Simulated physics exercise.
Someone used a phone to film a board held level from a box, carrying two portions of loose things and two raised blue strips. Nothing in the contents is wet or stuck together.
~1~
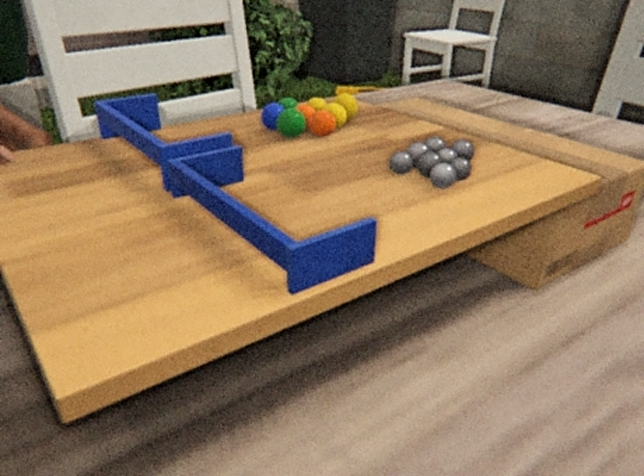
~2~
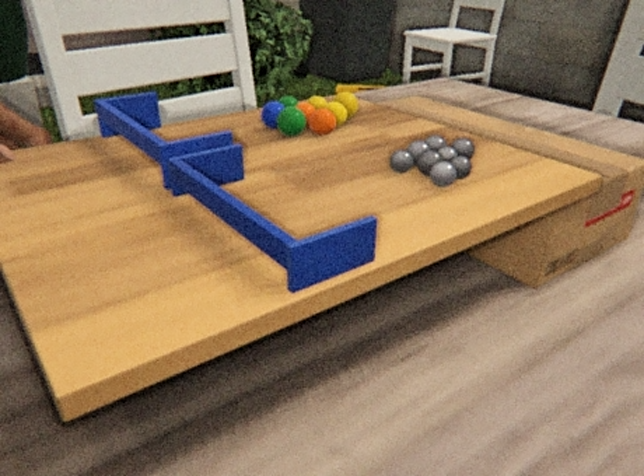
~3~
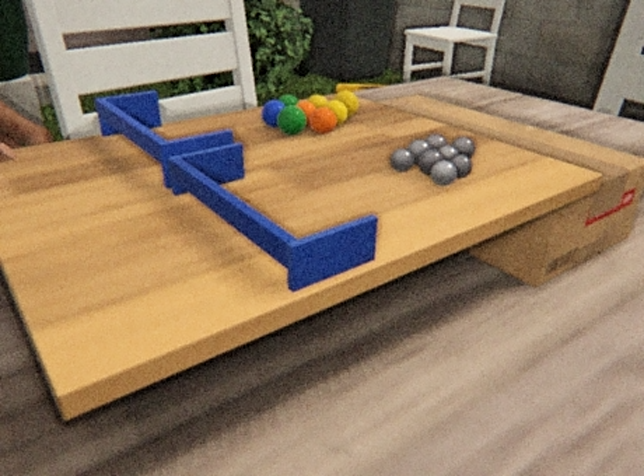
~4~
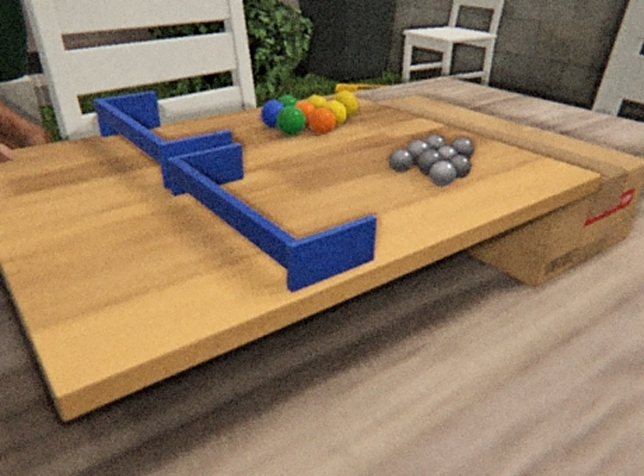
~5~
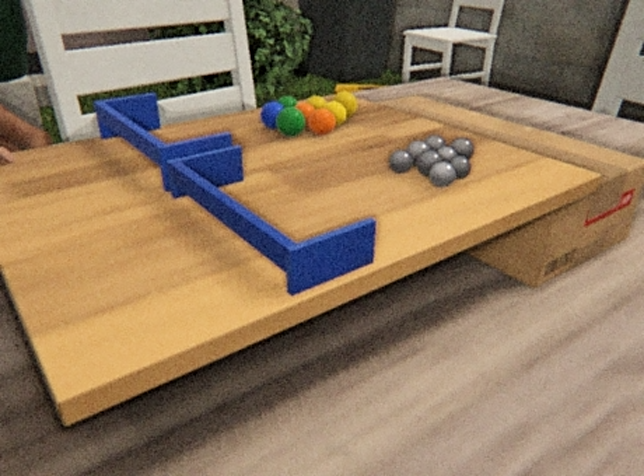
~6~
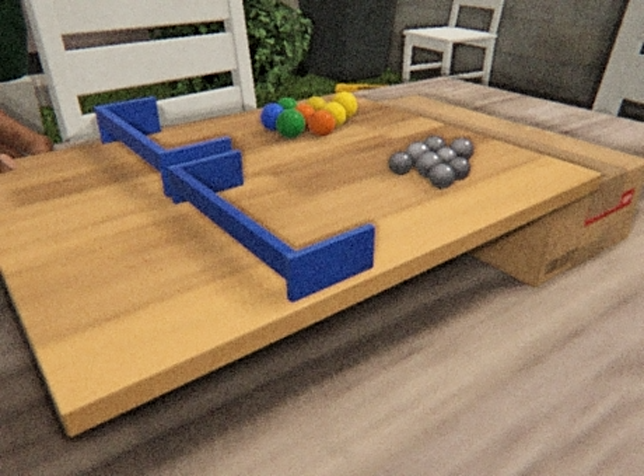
In this clip, a wooden board with blue strips, a cluster of gray balls and a cluster of colorful balls rests partly on a cardboard box; it stays almost still, then its near left end dips very slightly while the balls stay put.
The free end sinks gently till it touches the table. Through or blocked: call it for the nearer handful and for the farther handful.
Nearer handful - blocked, farther handful - blocked.
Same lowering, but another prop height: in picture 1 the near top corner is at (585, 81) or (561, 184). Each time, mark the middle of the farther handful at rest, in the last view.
(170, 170) and (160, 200).
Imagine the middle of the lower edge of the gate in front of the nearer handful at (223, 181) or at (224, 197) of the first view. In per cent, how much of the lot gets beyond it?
About 100 %, then 100 %.
Then, 0.37 s on from there, board sloping at 7°; nearer handful on its way down; farther handful on its way down.
Then, 0.77 s on from there, board sloping at 13°; nearer handful has reached its gate; farther handful has reached its gate.
Then, 1.24 s on from there, board resting at 14°; nearer handful has reached its gate; farther handful has reached its gate.
In the end, board resting at 14°; nearer handful gathered behind its gate; farther handful gathered behind its gate.
